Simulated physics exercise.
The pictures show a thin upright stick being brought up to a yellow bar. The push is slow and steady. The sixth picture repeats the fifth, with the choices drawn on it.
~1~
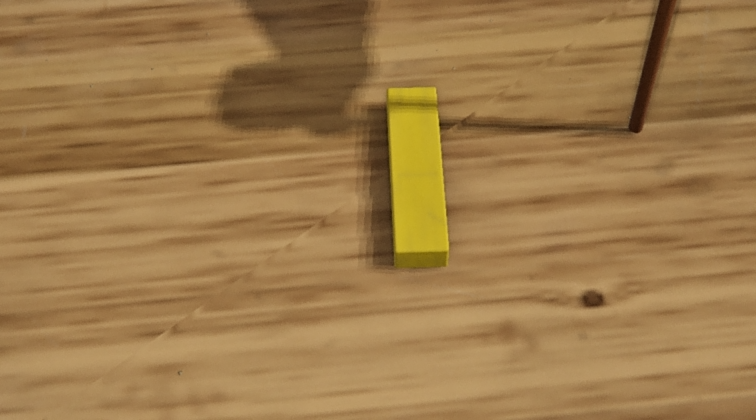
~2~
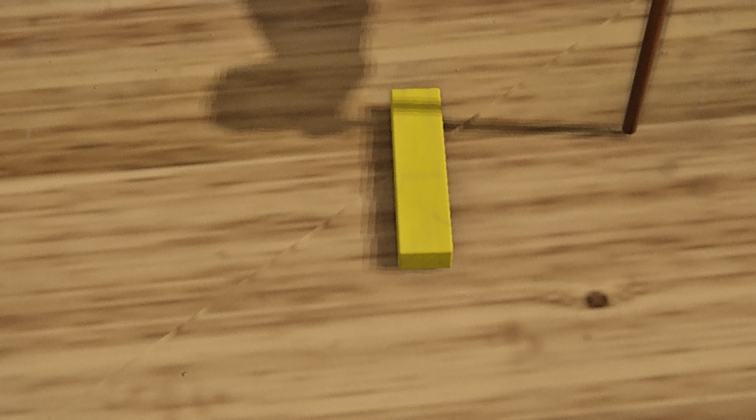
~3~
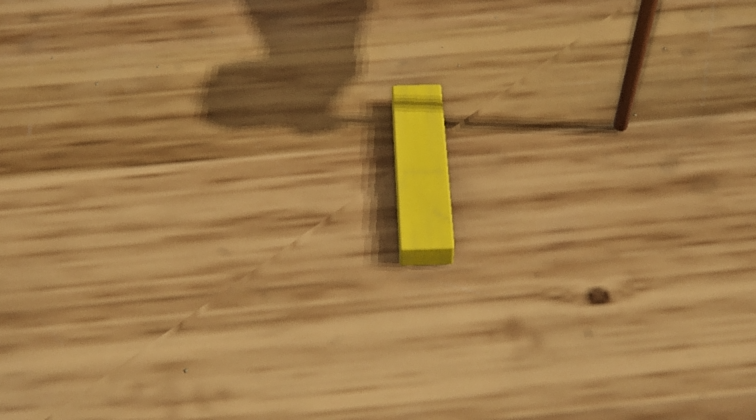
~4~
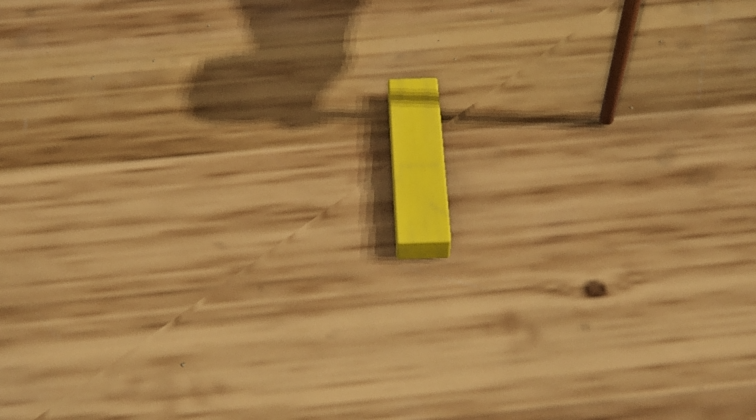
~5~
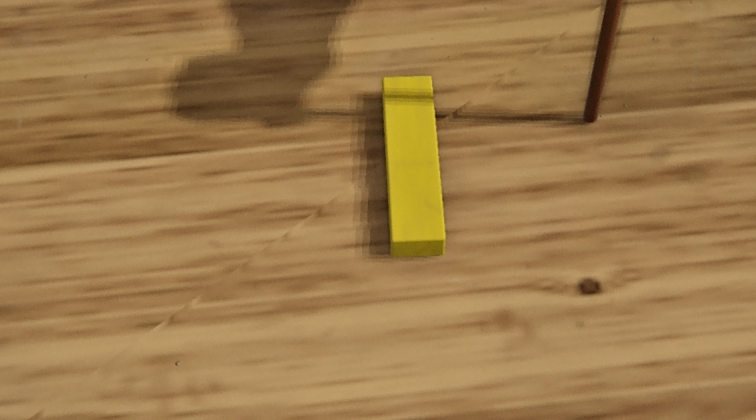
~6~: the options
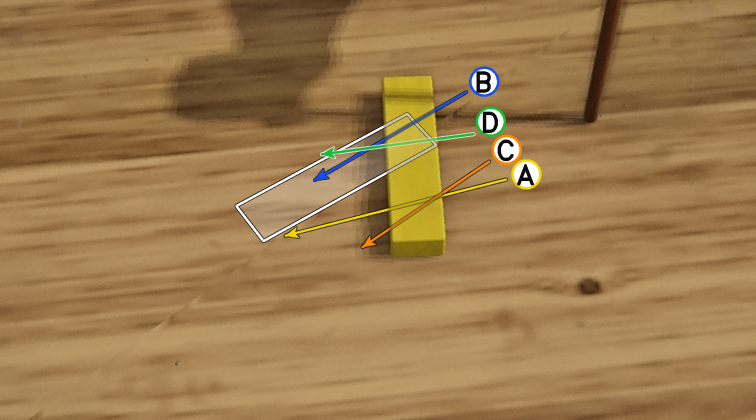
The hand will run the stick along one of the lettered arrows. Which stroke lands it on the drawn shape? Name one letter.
Stroke A puts it in the outline.
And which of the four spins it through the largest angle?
Stroke B.
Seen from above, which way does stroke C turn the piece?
Clockwise.
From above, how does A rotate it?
Clockwise.
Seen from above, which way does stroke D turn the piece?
Anticlockwise.
On the copy, A from (506, 180) to (285, 236); B from (466, 92) to (315, 180); C from (489, 162) to (362, 247); D from (474, 134) to (322, 154).
On A. First, foot of the stick (429, 201), piece (399, 155).
Then, foot of the stick (349, 221), piece (351, 160).
Finally, foot of the stick (286, 237), piece (337, 158); it fills the outline.
By contrast, B leaves the piece out of the outline, at (352, 200); C leaves the piece out of the outline, at (373, 166); D leaves the piece out of the outline, at (334, 175).
